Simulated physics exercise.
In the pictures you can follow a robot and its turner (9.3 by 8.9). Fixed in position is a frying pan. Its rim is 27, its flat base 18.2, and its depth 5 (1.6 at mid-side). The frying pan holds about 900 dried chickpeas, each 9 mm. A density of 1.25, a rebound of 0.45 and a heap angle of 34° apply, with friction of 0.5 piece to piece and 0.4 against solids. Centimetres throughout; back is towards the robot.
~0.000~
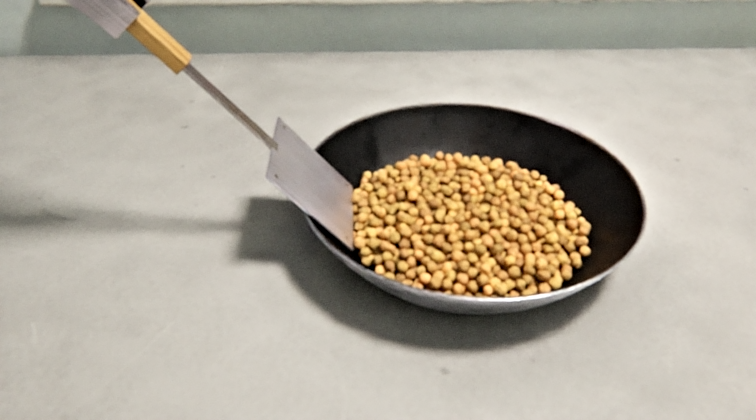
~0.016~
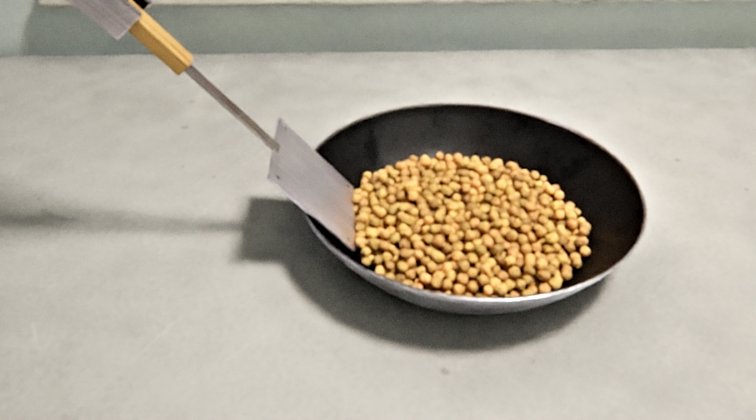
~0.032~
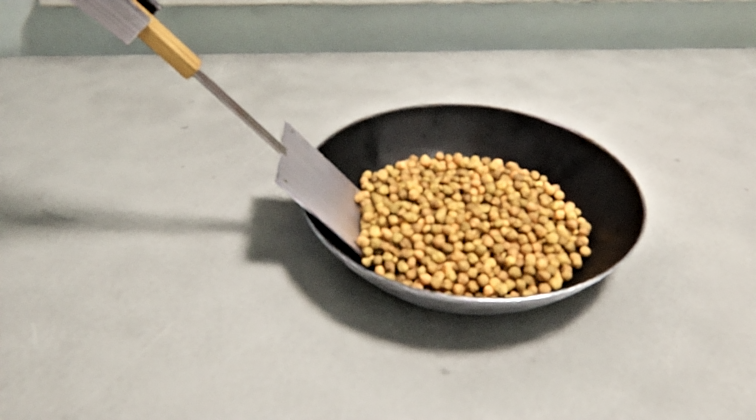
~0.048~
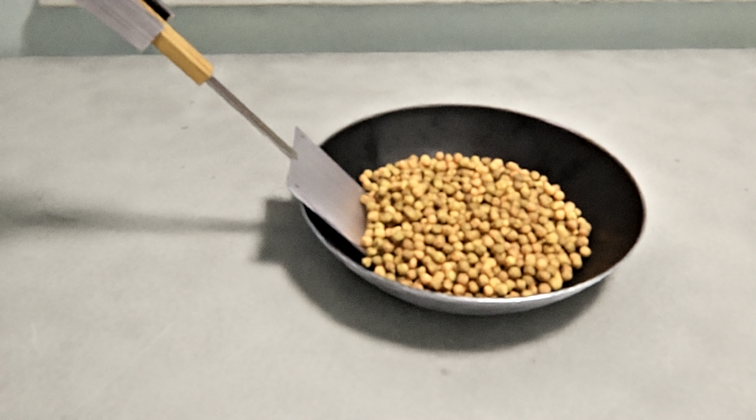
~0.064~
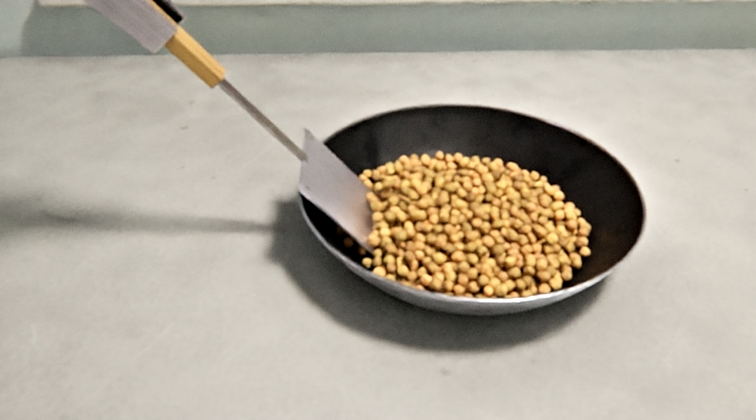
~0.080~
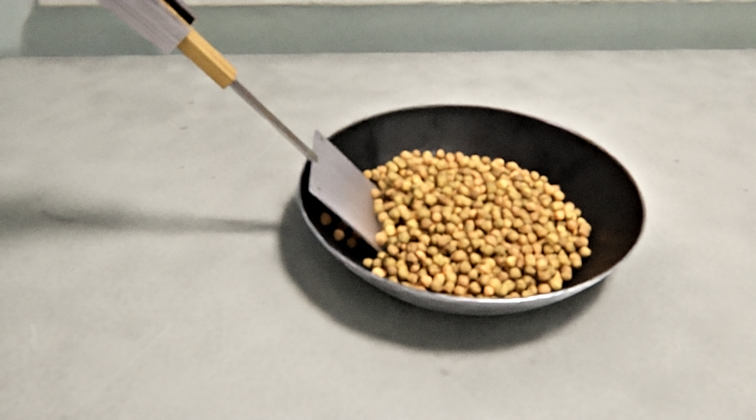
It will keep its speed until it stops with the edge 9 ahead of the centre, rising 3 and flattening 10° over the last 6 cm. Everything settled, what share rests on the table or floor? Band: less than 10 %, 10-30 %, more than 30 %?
Less than 10 %.
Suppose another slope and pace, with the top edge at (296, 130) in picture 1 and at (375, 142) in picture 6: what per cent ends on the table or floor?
Roughly 25 percent ends up there.
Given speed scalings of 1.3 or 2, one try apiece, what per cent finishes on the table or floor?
Some 10 and 25 per cent.
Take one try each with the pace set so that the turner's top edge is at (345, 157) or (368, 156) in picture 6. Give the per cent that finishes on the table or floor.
Respectively, around 25 and 25 per cent.
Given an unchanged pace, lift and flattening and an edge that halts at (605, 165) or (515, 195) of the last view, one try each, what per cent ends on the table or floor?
About 20 and 0 per cent.
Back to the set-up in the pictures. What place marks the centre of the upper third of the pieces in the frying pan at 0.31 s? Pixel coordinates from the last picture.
At about (555, 193).
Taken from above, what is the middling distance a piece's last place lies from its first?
Distance: Around 4 cm.
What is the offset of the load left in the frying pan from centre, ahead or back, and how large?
Roughly 4.5 centimetres ahead.
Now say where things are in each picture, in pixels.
The first frame shows turner top edge at (272, 145), sloping 50°; upper third of the load around (466, 211), from x 350 to 585, top at y 155; 900 in the frying pan.
The second frame shows turner top edge at (274, 146), sloping 50°; upper third of the load around (465, 210), from x 350 to 585, top at y 155.
The third frame shows turner top edge at (281, 149), sloping 50°; upper third of the load around (464, 212), from x 355 to 585, top at y 155.
The fourth frame shows turner top edge at (292, 154), sloping 50°; upper third of the load around (457, 209), from x 355 to 585, top at y 155.
The fifth frame shows turner top edge at (302, 157), sloping 50°; upper third of the load around (455, 209), from x 340 to 585, top at y 155.
The sixth frame shows turner top edge at (313, 157), sloping 50°; upper third of the load around (456, 208), from x 325 to 585, top at y 155; 900 in the frying pan.
After 0.19 s, sloping 50°, highest piece 6 above the table; 899 in the frying pan, 1 on the blade or in flight.
After 0.31 s, sloping 47°, highest piece 5 above the table; 899 in the frying pan, 1 on the table or floor.
After 0.56 s, sloping 40°, highest piece 6 above the table; 856 in the frying pan, 35 on the table or floor, 9 on the blade or in flight.
After 1.61 s, sloping 40°, highest piece 6 above the table; 854 in the frying pan, 46 on the table or floor.
At rest, 854 in the frying pan, 46 on the table or floor. That is 5 % on the table or floor.
